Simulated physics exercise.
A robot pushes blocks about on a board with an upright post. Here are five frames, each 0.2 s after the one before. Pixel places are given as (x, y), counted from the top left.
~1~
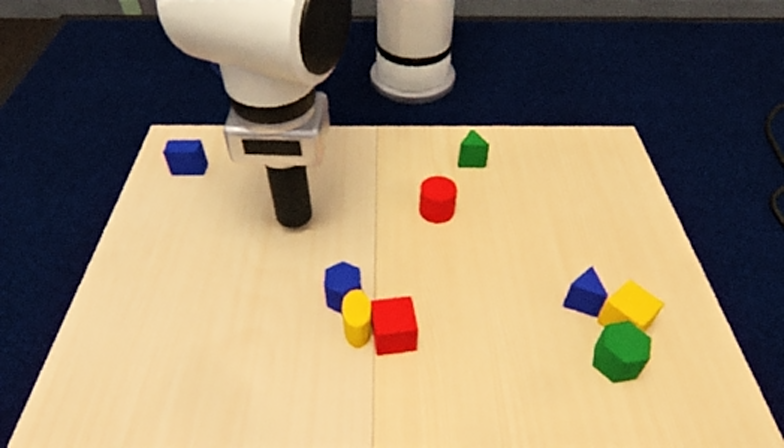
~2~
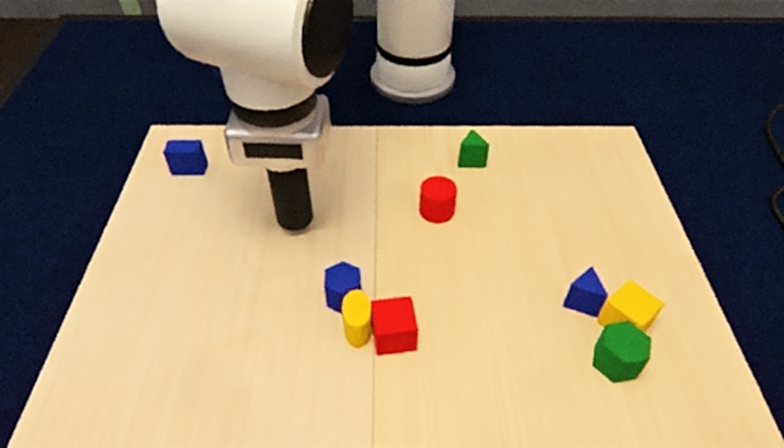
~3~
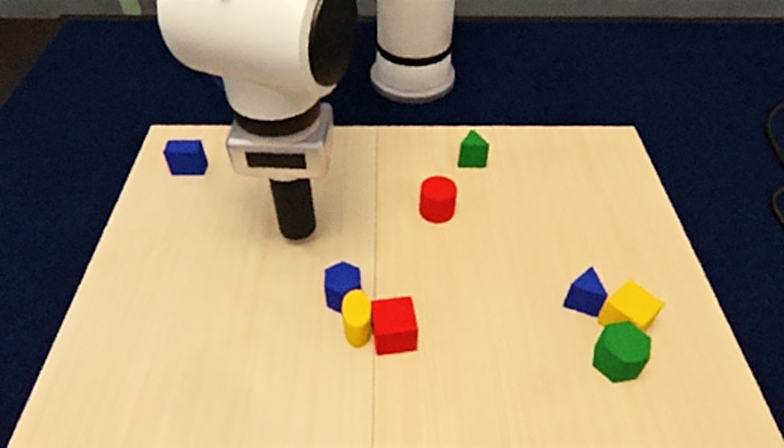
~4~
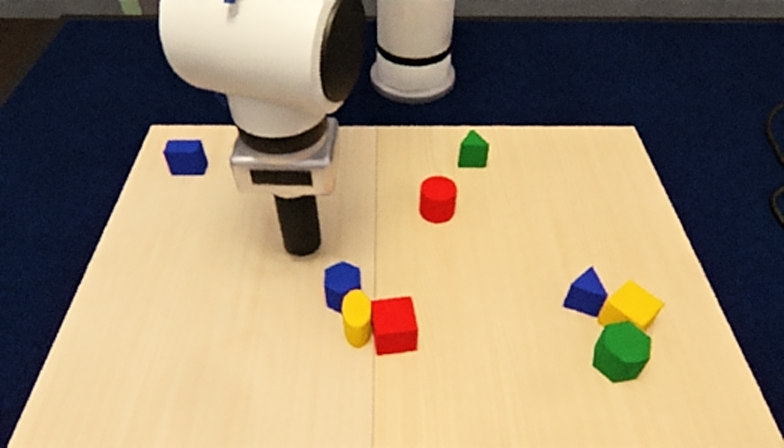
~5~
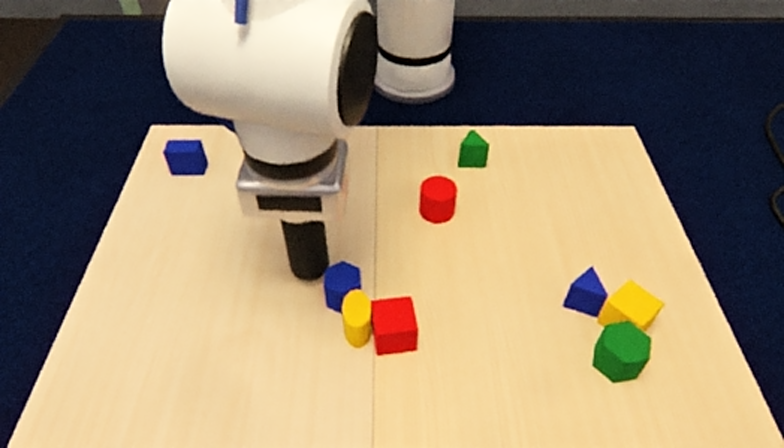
White robot arm with a black post moving slowly down a wooden board towards a blue hexagon, the coloured blocks staying still.
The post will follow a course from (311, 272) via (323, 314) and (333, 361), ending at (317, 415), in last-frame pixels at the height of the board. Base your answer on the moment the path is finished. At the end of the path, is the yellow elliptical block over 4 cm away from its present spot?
No, that is not what happens.
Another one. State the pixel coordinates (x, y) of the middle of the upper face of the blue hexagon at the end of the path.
Its top centre is at about (364, 291).
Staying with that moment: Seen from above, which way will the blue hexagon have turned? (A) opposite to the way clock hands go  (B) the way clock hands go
A - opposite to the way clock hands go.
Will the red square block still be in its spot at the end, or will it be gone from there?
That block gets shifted.
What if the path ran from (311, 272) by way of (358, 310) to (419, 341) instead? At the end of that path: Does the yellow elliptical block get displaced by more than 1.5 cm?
Yes, that is what happens.
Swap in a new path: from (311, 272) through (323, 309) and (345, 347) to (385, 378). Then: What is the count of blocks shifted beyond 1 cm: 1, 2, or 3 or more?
The answer is three or more blocks.
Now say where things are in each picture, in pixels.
Post tip (294, 215); block tops, blue hexagon (342, 276); yellow elliptical block (357, 307); red square block (394, 314), in the first frame.
Post (295, 218); blocks unchanged, in the second frame.
Post (298, 227); blocks unchanged, in the third frame.
Post (303, 242); blocks unchanged, in the fourth frame.
Post (310, 265); blue hexagon (342, 276); yellow elliptical block (357, 307); red square block (394, 314), in the fifth frame.
The first path, step by step. One third of the way, post (322, 307); blue hexagon (360, 290), turned 55° anticlockwise; yellow elliptical block (367, 320), turned 50° clockwise; red square block (408, 318).
Two thirds of the way, post (333, 355); blue hexagon (364, 291), turned 65° anticlockwise; yellow elliptical block (371, 325), turned 30° clockwise; red square block (411, 319).
At the end, post (316, 409); blue hexagon (364, 291), turned 65° anticlockwise; yellow elliptical block (371, 325), turned 30° clockwise; red square block (411, 319).
